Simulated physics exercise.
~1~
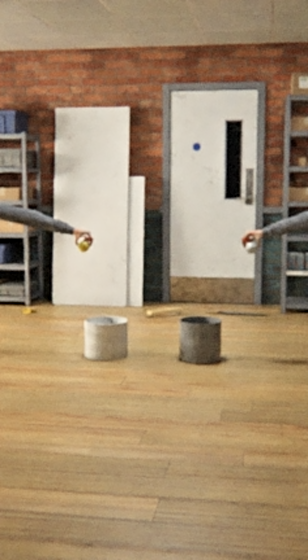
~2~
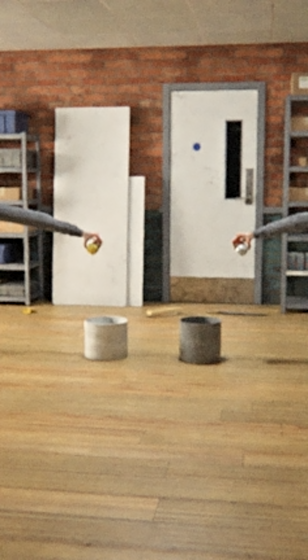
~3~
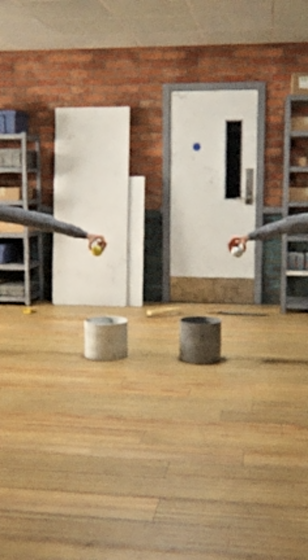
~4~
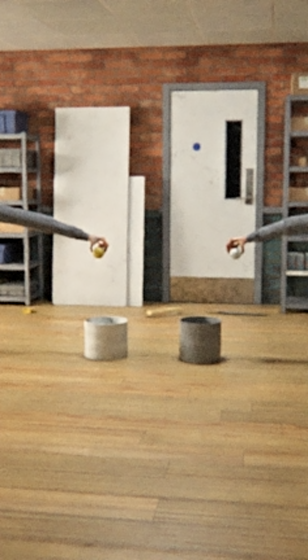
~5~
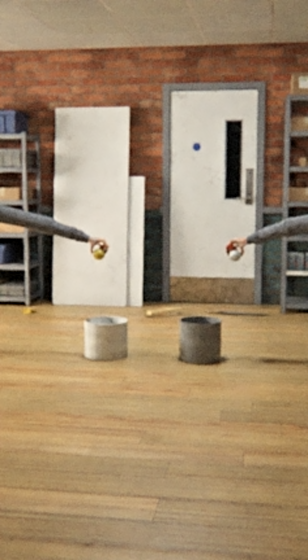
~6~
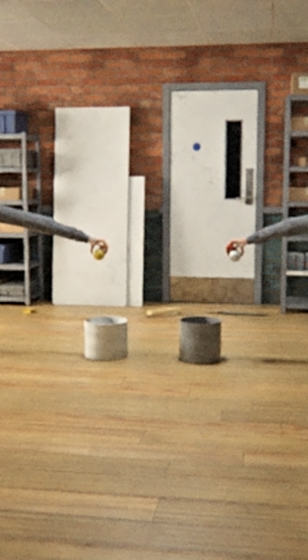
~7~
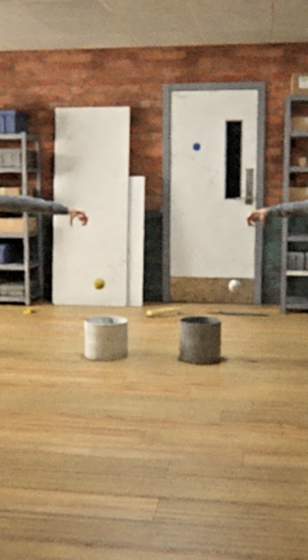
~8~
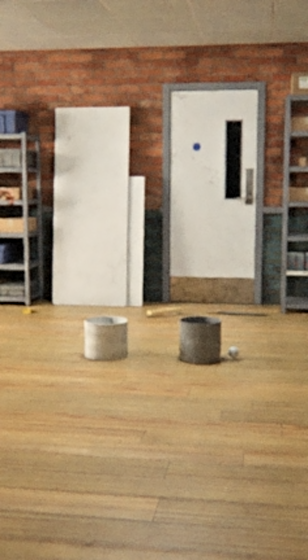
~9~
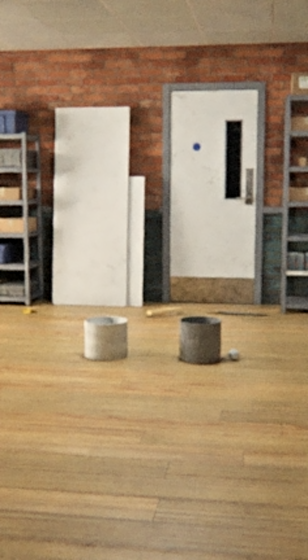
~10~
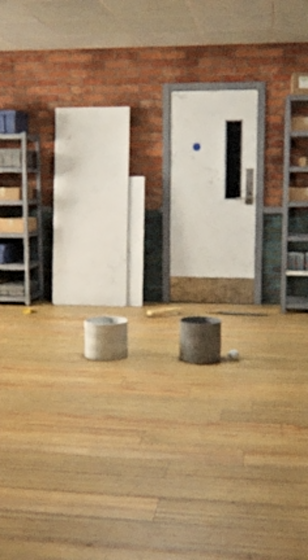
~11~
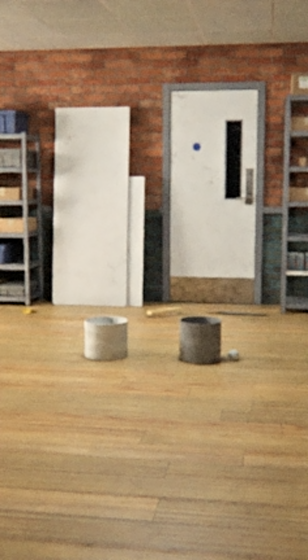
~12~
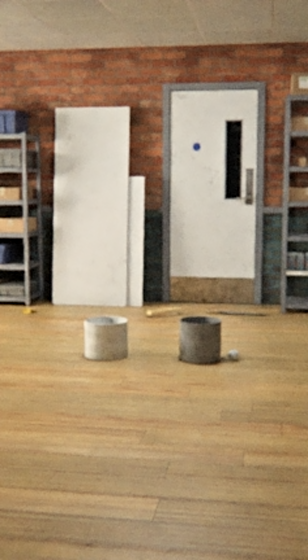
Two hands releasing small round objects above two containers, the yellow one dropping into the left, the white one landing outside the right.
